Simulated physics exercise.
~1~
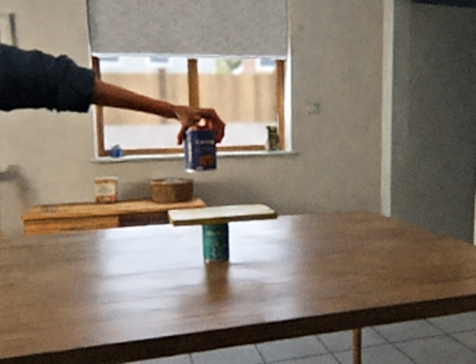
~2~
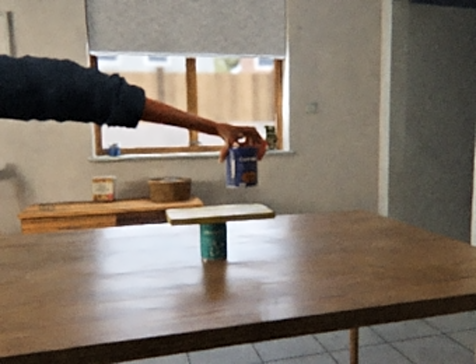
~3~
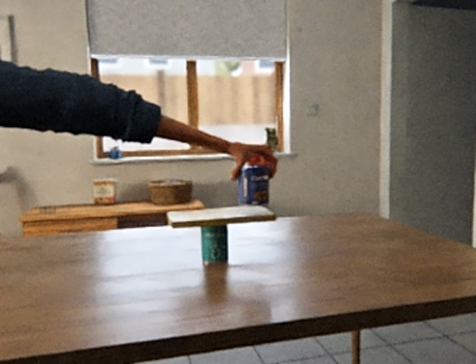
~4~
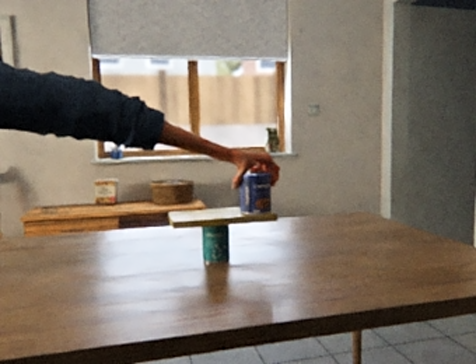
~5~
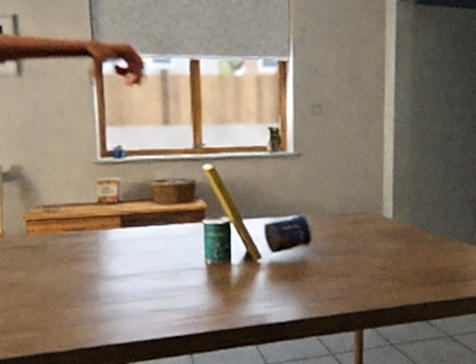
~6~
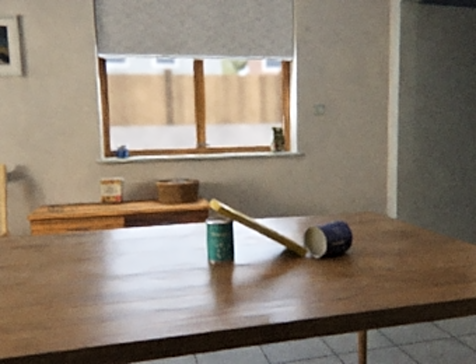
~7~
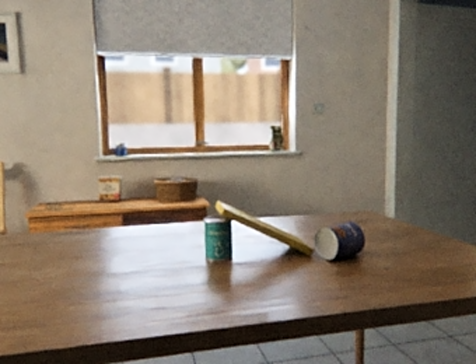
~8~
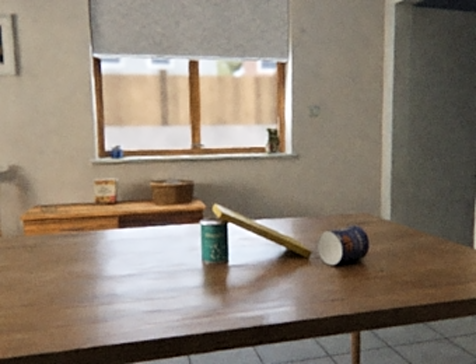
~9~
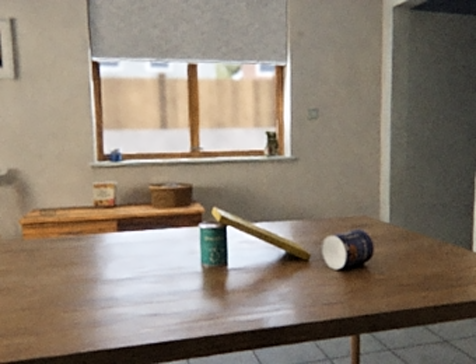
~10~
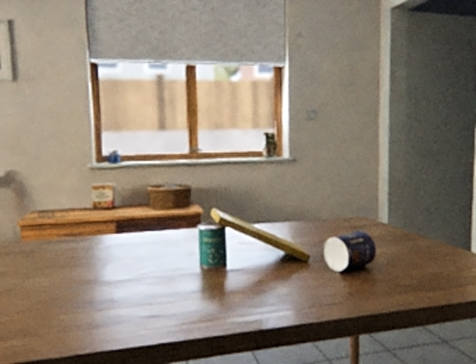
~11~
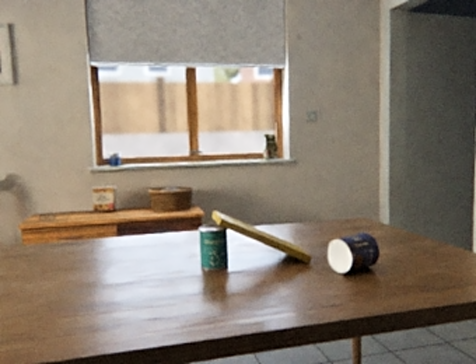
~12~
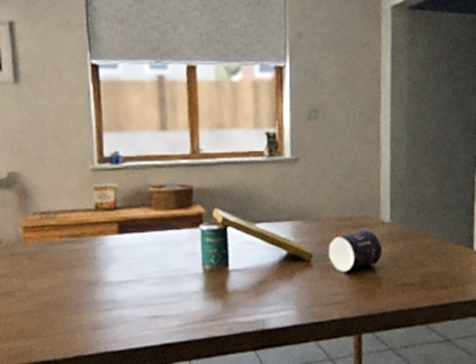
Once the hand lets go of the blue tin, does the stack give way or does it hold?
The stack gives way. The board tips down to the right and the blue tin falls onto the table, while the turquoise tin stays standing.
To begin with, a yellowish board lies flat across the top of an upright turquoise tin on a wooden table, and a hand holds a blue tin above it. The arm carries the blue tin to the right and lowers it onto the board's right end. Once the hand lets go and draws back, the board tips steeply to the right and the blue tin topples off. The blue tin rolls a little way along the table on its side. It ends lying there, with the board slanting down from the turquoise tin, which still stands in place.
